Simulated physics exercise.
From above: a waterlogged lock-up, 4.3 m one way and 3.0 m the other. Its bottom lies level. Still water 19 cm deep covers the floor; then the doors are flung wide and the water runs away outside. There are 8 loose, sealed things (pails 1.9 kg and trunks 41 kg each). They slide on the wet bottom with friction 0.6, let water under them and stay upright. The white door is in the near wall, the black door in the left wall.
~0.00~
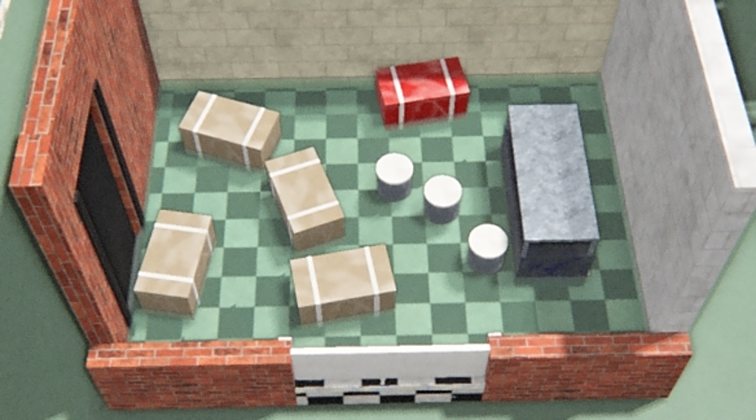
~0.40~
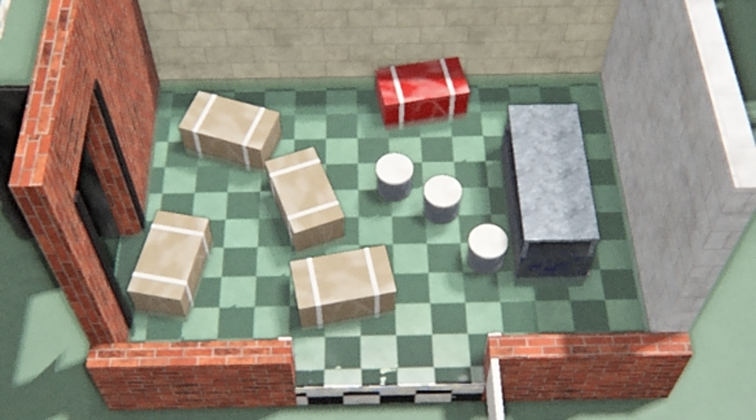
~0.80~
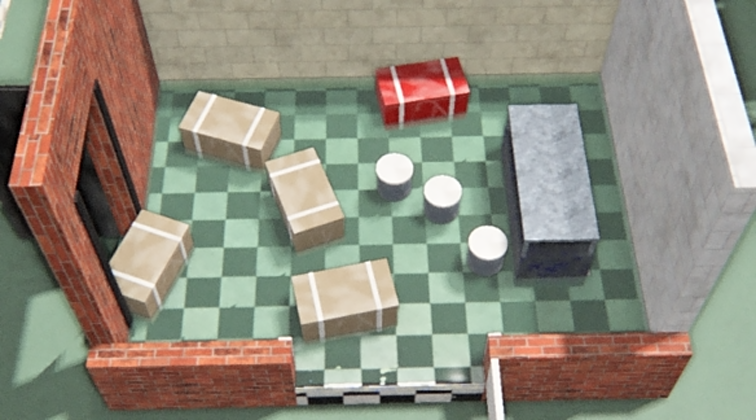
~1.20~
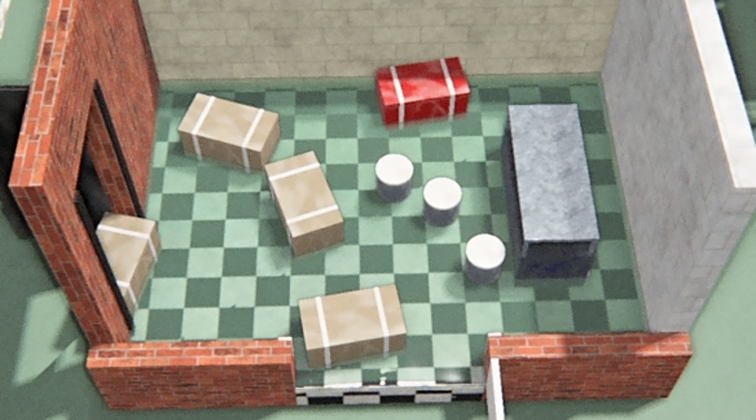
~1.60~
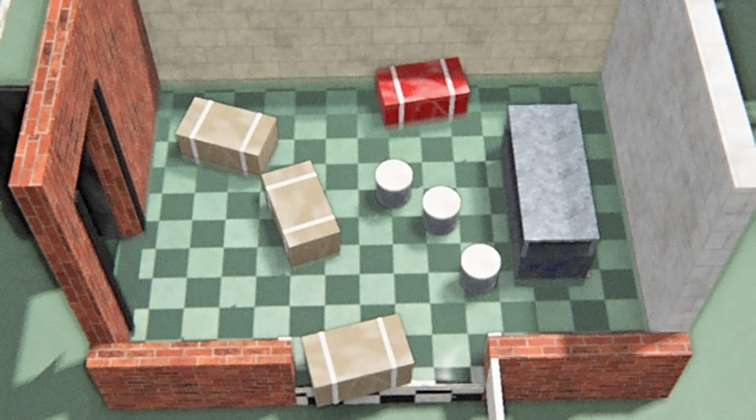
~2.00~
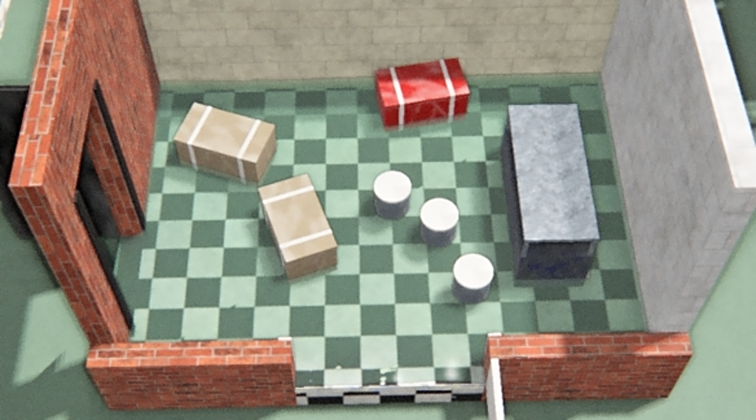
The flooded lock-up's white and black doors opened, then a tan trunk slid out through the left doorway, another left through the near one, and the pails and remaining tan trunks drifted slightly nearer.
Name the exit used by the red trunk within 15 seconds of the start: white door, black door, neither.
The red trunk: Neither one.
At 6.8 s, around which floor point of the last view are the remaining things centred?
Around (282, 234).
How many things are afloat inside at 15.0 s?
I count 0.
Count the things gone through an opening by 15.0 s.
I count 5.
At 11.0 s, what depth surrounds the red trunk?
About 7 cm.
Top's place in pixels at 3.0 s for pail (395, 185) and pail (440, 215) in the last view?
Around (382, 220) and (426, 247).
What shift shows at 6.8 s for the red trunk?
About 60 cm.
After 3.0 s the red trunk is near (413, 95), 0.2 m from its start, afloat; 2 of 8 are out; 6 afloat.
After 6.8 s the red trunk is near (369, 115), 0.6 m from its start, aground; 5 of 8 are out; 0 afloat.
After 11.0 s the red trunk is near (369, 115), 0.6 m from its start, aground; 5 of 8 are out; 0 afloat.
After 15.0 s the red trunk is near (369, 115), 0.6 m from its start, aground; 5 of 8 are out; 0 afloat.
